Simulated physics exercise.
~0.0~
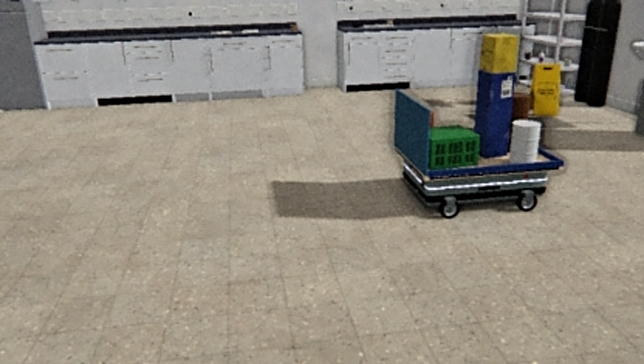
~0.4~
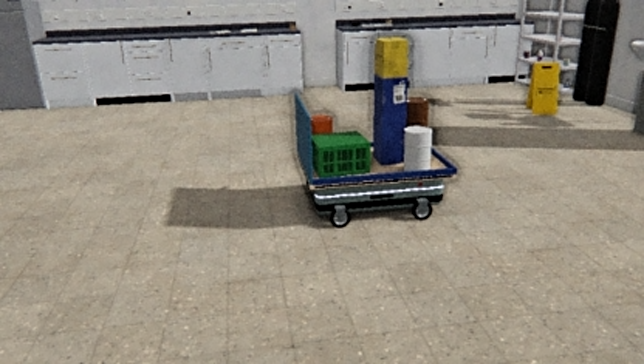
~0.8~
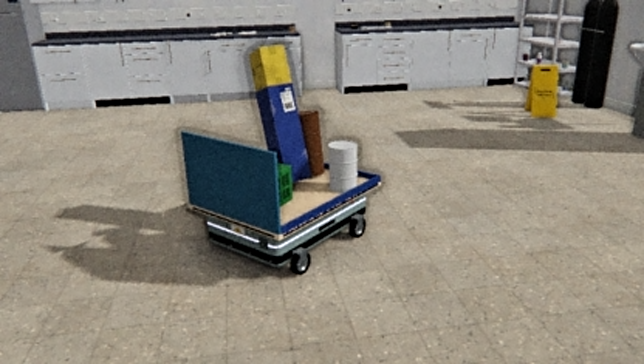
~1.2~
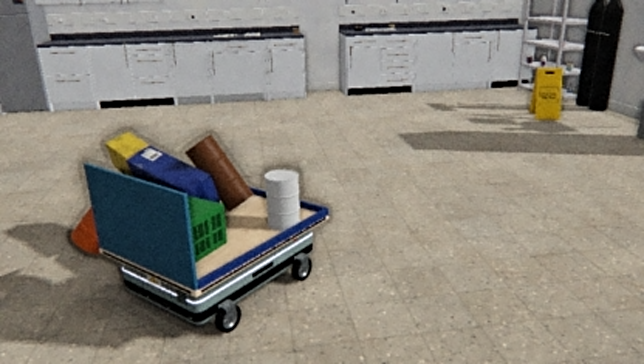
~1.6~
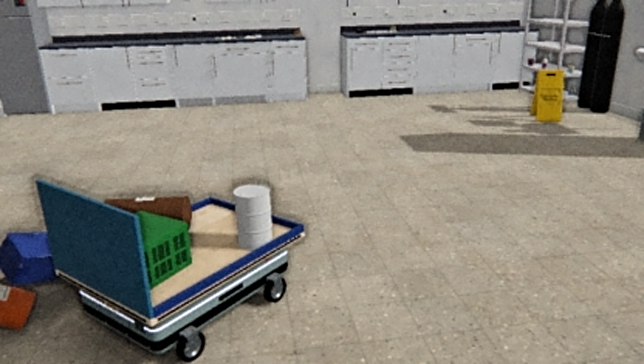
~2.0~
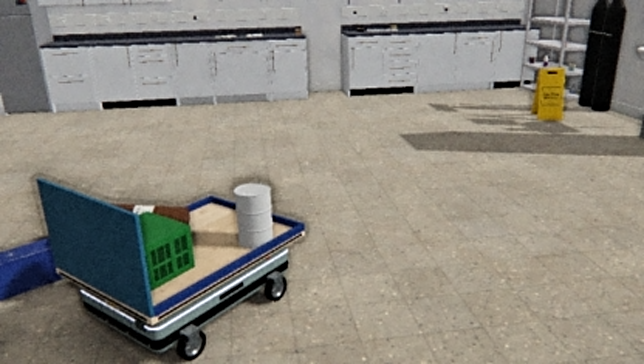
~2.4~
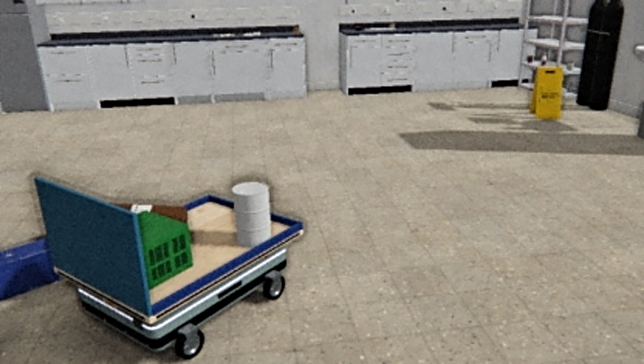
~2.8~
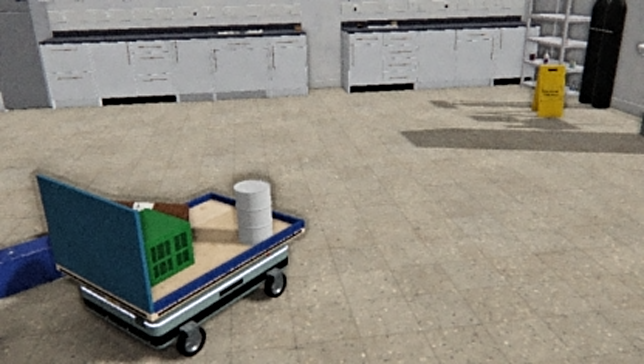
Cart rolling left and swinging toward the viewer, spilling orange, yellow and blue items, then stopping with a brown canister toppled aboard.
